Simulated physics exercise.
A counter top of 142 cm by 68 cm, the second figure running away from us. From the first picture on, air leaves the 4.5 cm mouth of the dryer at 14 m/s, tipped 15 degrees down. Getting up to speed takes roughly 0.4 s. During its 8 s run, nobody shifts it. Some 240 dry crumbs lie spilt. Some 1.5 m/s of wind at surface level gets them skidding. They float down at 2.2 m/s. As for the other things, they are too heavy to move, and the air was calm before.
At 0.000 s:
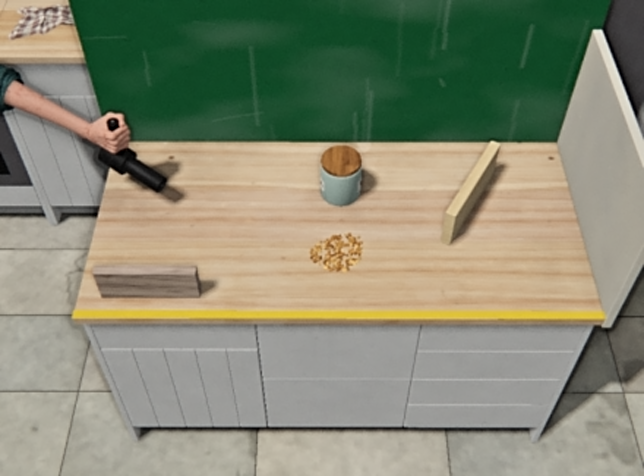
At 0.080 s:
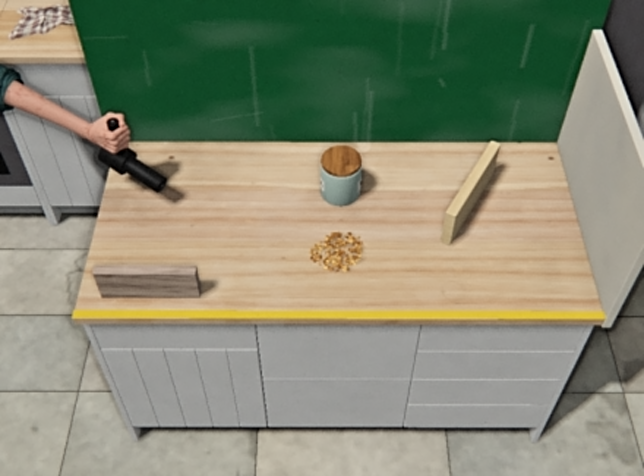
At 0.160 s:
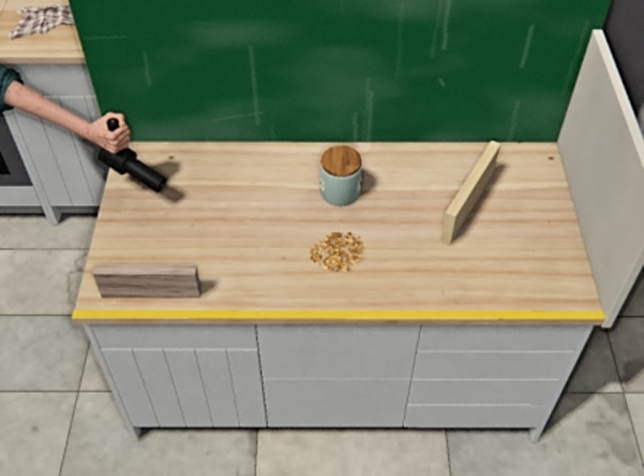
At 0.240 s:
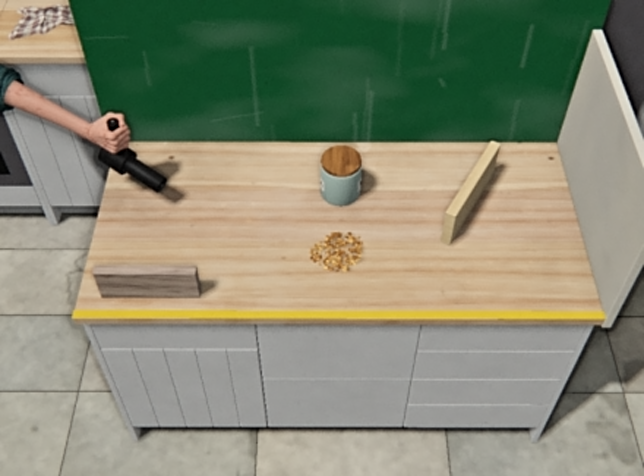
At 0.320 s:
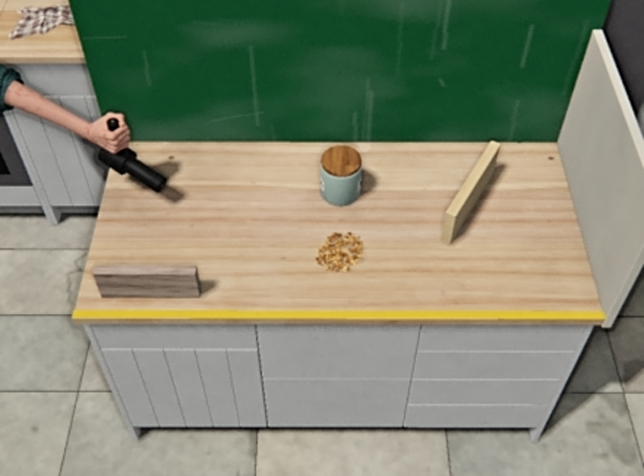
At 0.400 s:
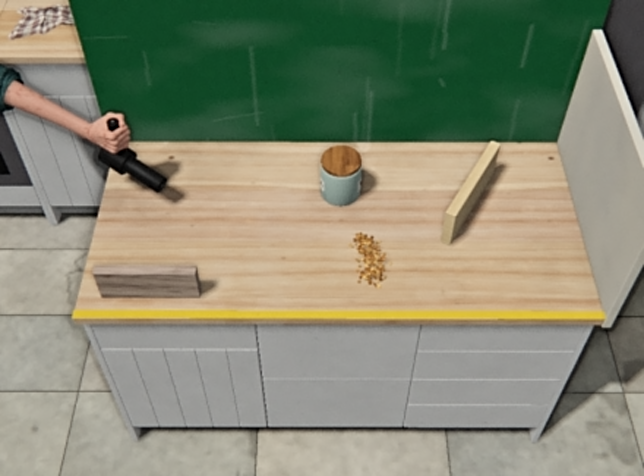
At the start, a hand at the left holds a black dryer pointed across a wooden counter where golden crumbs lie in a patch near a lidded jar and boards. The crumbs stay still for a while, then begin to stir, and nearly all shift a short way right, bunching into a narrower patch.
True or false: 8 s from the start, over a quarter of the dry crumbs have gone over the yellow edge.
True.
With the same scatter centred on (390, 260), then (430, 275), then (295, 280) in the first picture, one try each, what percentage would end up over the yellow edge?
In that order: 60 %, 80 %, 100 %.
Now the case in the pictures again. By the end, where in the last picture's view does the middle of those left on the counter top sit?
Look somewhere near (595, 280).
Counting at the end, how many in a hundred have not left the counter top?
Result: Some 40 %.
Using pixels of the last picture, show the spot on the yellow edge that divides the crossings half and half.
Midpoint of crossings, approx. (549, 319).
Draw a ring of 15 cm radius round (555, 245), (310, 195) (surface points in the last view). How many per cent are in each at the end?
I would say around 15 % and 0 % respectively.
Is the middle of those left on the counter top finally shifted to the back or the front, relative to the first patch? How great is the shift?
The middle sits nearer the nearer side now, some 10 cm away from where it began.
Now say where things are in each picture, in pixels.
The middle of the dry crumbs is near (340, 252), none has stirred yet and the mouth of the dryer is at (162, 186), in the first frame.
The middle of the dry crumbs is near (337, 251), none has stirred yet and the yellow edge is centred on (339, 319), in the second frame.
The middle of the dry crumbs is near (337, 251), none has stirred yet, the top of a jar is at (341, 159) and the top of a board is at (474, 177), in the third frame.
The middle of the dry crumbs is near (337, 251) and none has stirred yet, in the fourth frame.
The middle of the dry crumbs is near (337, 253) and about 5 % have left their places, in the fifth frame.
The middle of the dry crumbs is near (370, 258), the farthest in sight from the dryer is at (391, 264) and about 95 % have left their places, in the sixth frame.
After 1.6 s, 26 % are on the move or not yet settled, 56 % are over the yellow edge; the middle of those still in play is near (595, 280).
After 2.6 s, 24 % are on the move or not yet settled, 57 % are over the yellow edge; the middle of those still in play is near (595, 280).
After 4.4 s, 20 % are on the move or not yet settled, 58 % are over the yellow edge; the middle of those still in play is near (595, 280).
After 8.0 s, at the end, 59 % are over the yellow edge; the middle of those still in play is near (595, 280).
